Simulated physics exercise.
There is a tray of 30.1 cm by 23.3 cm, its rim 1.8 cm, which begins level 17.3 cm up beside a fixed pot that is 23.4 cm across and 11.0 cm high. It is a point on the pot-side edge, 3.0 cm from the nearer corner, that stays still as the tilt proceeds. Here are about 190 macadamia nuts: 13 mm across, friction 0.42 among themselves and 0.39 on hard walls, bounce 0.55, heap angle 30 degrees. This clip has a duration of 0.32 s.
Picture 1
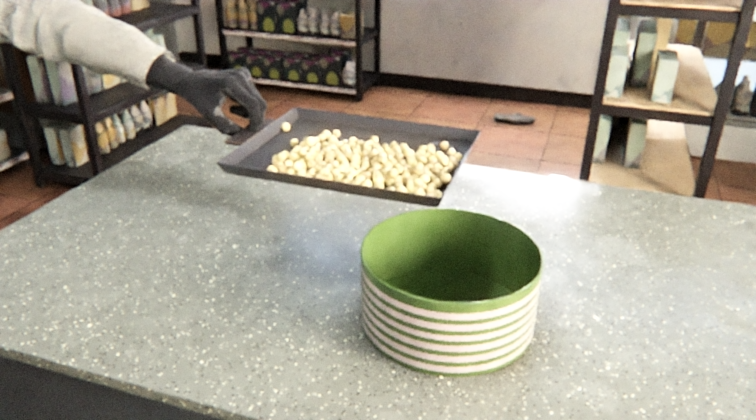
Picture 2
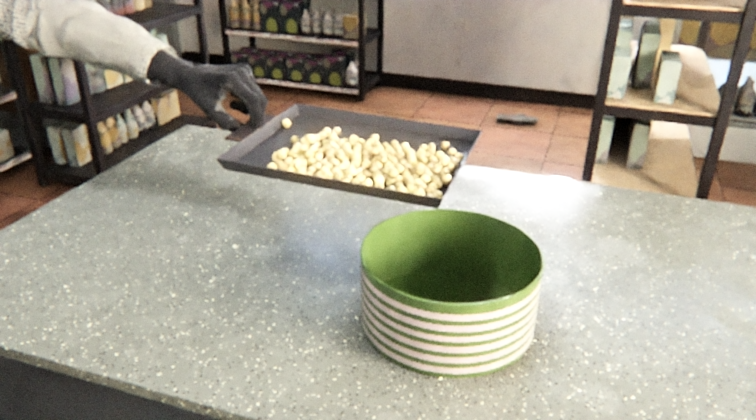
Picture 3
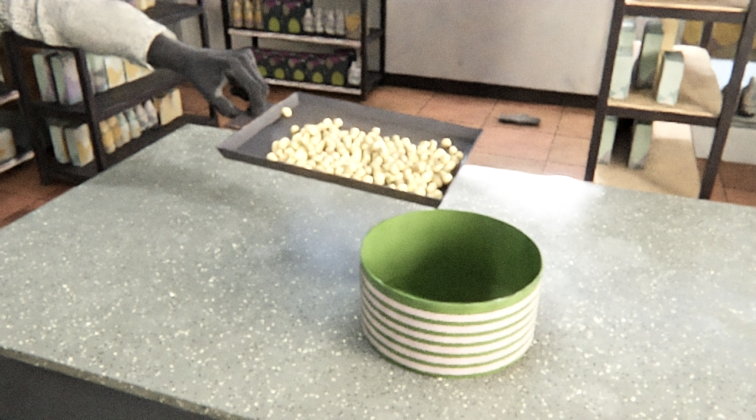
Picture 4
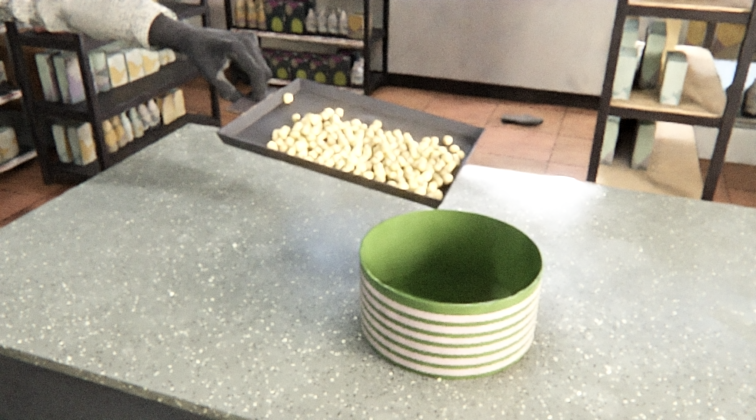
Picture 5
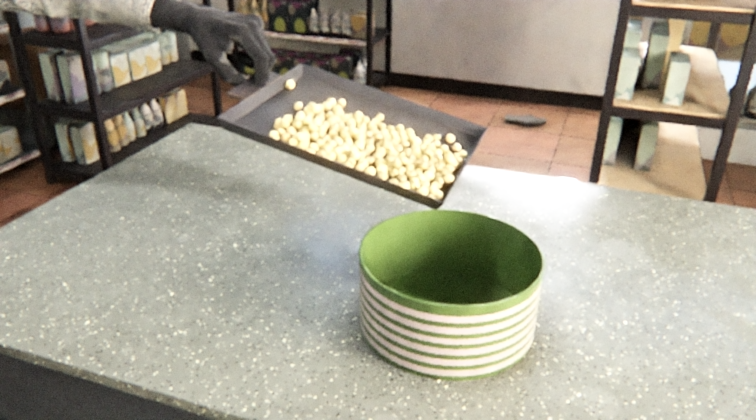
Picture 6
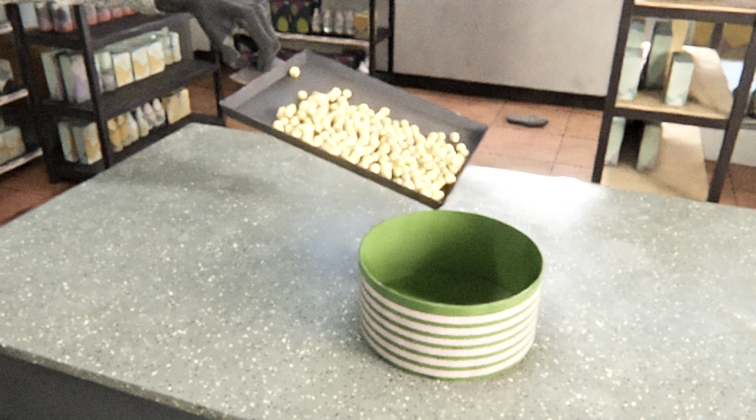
A dark tray of pale, round nuts lies nearly level above a speckled counter, a black-gloved hand at its far left corner, behind a green pot with white stripes. The hand rises and the tray's left side lifts with it, slanting steadily steeper toward the right front corner, while the nuts stay heaped together.
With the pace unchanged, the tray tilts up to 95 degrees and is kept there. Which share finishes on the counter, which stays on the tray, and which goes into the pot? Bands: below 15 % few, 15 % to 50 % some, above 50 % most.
Result: Counter: Some, left on the tray: Few, pot: Most.
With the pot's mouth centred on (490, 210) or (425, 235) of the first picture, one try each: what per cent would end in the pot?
Try one: ~ 70 %; try two: ~ 75 %.
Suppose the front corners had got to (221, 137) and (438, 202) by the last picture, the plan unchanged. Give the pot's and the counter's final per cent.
Final per cent - pot 90, counter 10.
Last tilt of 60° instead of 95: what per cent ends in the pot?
Around 60 %, I reckon.
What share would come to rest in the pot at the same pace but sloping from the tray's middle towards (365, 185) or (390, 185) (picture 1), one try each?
Roughly 75 % for the first direction, roughly 100 % for the second.
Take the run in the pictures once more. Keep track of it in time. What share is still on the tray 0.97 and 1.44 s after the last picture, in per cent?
The figures go 25 and then 0.
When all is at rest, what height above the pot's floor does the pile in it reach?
Close to 2.5 cm up.
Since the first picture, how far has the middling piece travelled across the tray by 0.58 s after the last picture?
Roughly 8 cm.
Then, 0.58 s after the last picture, tilt 53 degrees; the tray holds 90 %, the pot 5 %.
Then, 0.97 s after the last picture, tilt 78 degrees; the tray holds 25 %, the pot 50 %.
Then, 1.44 s after the last picture, tilt 95 degrees; the tray holds 0 %, the pot 75 %.
In the end, counter 25 %, tray 0 %, pot 75 %.
